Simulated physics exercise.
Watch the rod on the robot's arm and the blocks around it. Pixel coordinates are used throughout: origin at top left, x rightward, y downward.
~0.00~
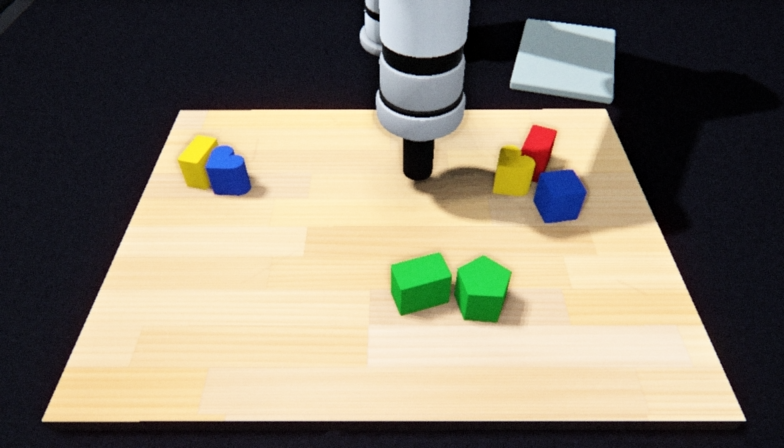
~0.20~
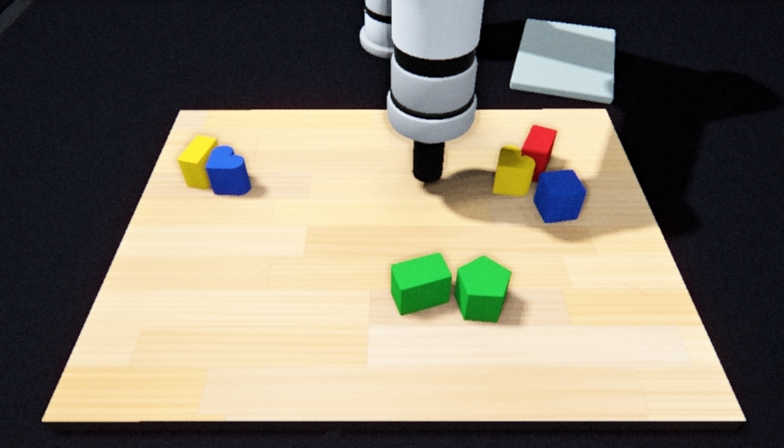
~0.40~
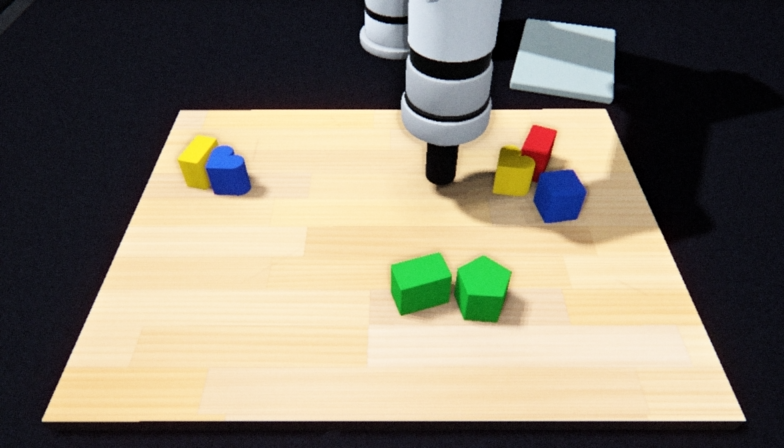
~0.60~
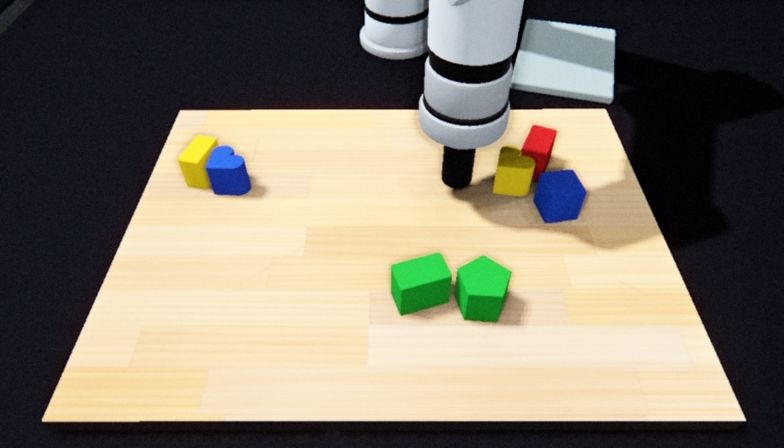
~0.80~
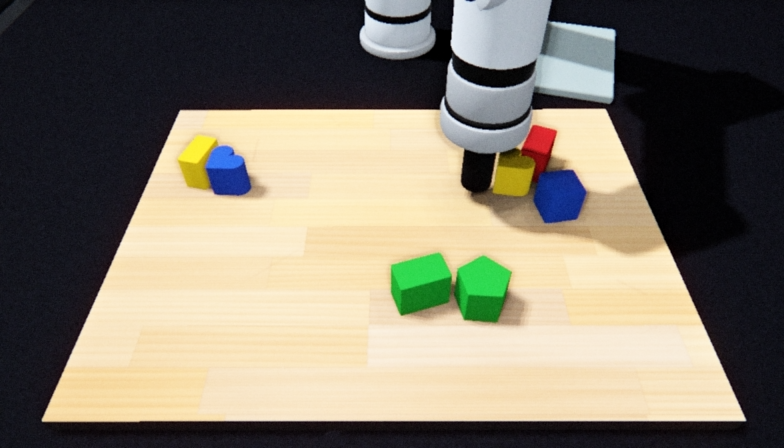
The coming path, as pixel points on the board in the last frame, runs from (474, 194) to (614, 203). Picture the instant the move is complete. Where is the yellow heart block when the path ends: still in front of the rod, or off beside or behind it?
The rod has moved past the yellow heart block by the time the path ends.
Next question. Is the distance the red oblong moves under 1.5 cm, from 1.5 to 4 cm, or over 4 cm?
The red oblong moves 1.5-4 cm.
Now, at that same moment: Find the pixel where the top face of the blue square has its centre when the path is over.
The top centre is at (614, 199).
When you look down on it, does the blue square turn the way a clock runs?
Yes.
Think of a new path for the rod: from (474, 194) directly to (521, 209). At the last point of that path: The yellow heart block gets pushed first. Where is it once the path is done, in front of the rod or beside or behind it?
It slips away.
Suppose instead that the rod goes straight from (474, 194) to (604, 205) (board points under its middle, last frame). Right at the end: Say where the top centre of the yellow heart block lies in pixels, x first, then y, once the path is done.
If I read the scene right, the answer is (575, 154).
On the path given first. One third of the way, rod at (524, 187); yellow heart block at (546, 156), turned 50° anticlockwise; red oblong at (548, 132), turned 20° anticlockwise; blue square at (566, 183).
Two thirds of the way, rod at (571, 190); yellow heart block at (577, 153), turned 100° anticlockwise; red oblong at (553, 129), turned 50° anticlockwise; blue square at (600, 195), turned 60° clockwise.
At the end, rod at (619, 193); yellow heart block at (577, 153), turned 100° anticlockwise; red oblong at (553, 129), turned 50° anticlockwise; blue square at (614, 199), turned 105° clockwise.
